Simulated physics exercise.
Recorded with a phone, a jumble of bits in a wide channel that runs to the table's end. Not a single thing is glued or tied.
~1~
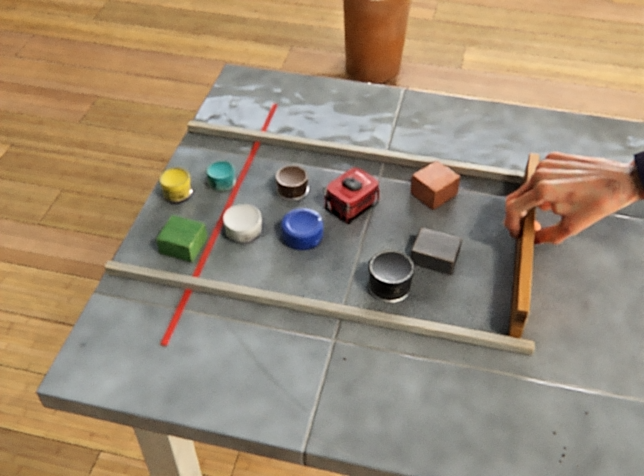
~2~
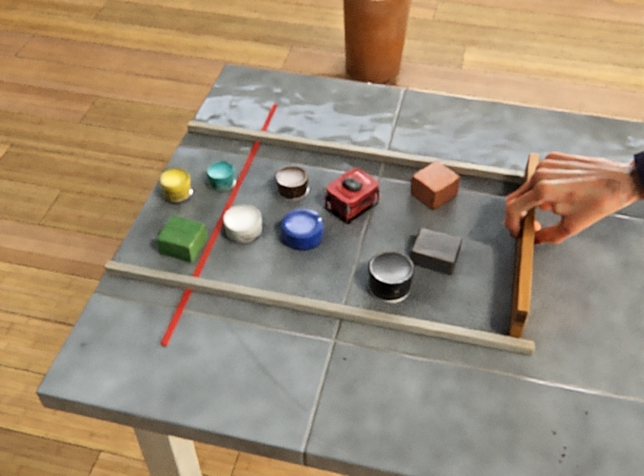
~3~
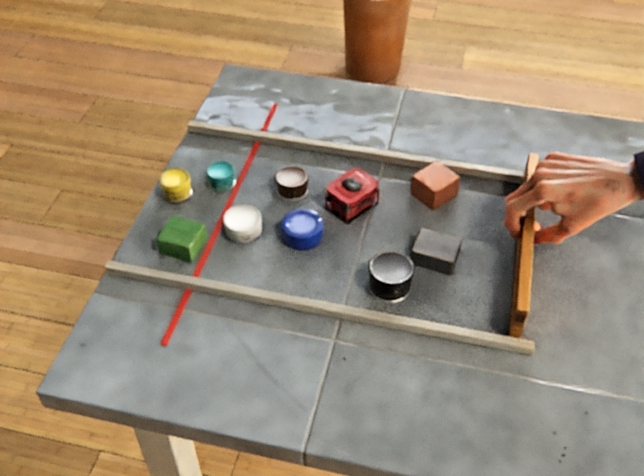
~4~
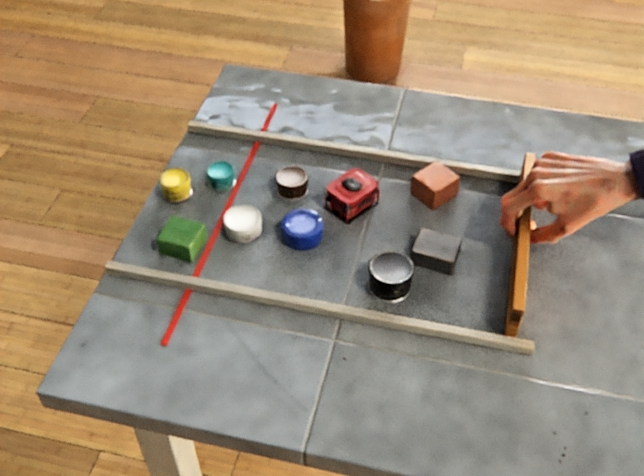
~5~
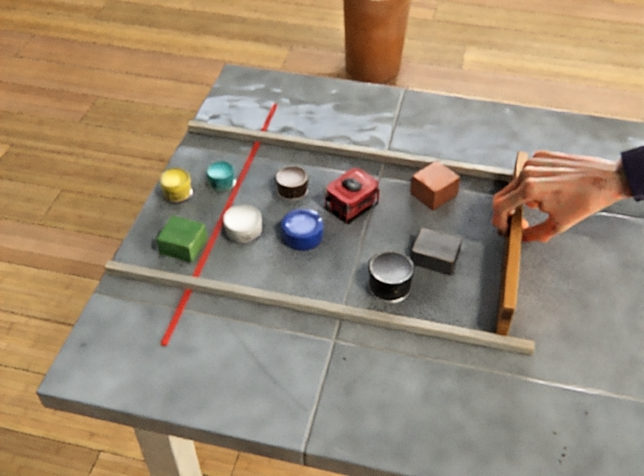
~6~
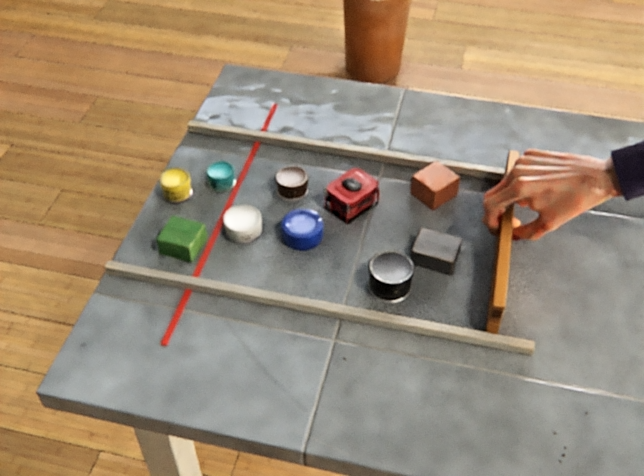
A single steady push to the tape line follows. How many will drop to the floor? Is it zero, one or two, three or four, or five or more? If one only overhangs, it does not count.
It is one or two.
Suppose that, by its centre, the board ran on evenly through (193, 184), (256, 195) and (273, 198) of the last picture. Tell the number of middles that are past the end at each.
Over the end: 6, 0, 0.
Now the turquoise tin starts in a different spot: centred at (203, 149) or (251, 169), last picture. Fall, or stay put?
Taking them in order, it stays put and then it stays put.
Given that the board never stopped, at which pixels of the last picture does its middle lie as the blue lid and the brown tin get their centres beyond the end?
The blue lid gives roughly (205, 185), the brown tin roughly (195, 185).
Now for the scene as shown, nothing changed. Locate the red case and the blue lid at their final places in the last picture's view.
The red case at (216, 183), the blue lid at (164, 204).
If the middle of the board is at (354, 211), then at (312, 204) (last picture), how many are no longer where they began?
By then 5, and later 7.
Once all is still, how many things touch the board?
4.
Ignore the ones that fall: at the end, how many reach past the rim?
The count is 2.
Soon after, none off yet; yellow pot at rest near (176, 186); green block at rest near (182, 239); turquoise tin at rest near (221, 177).
In the end, the number that fall off is one or two; gone, white pot.
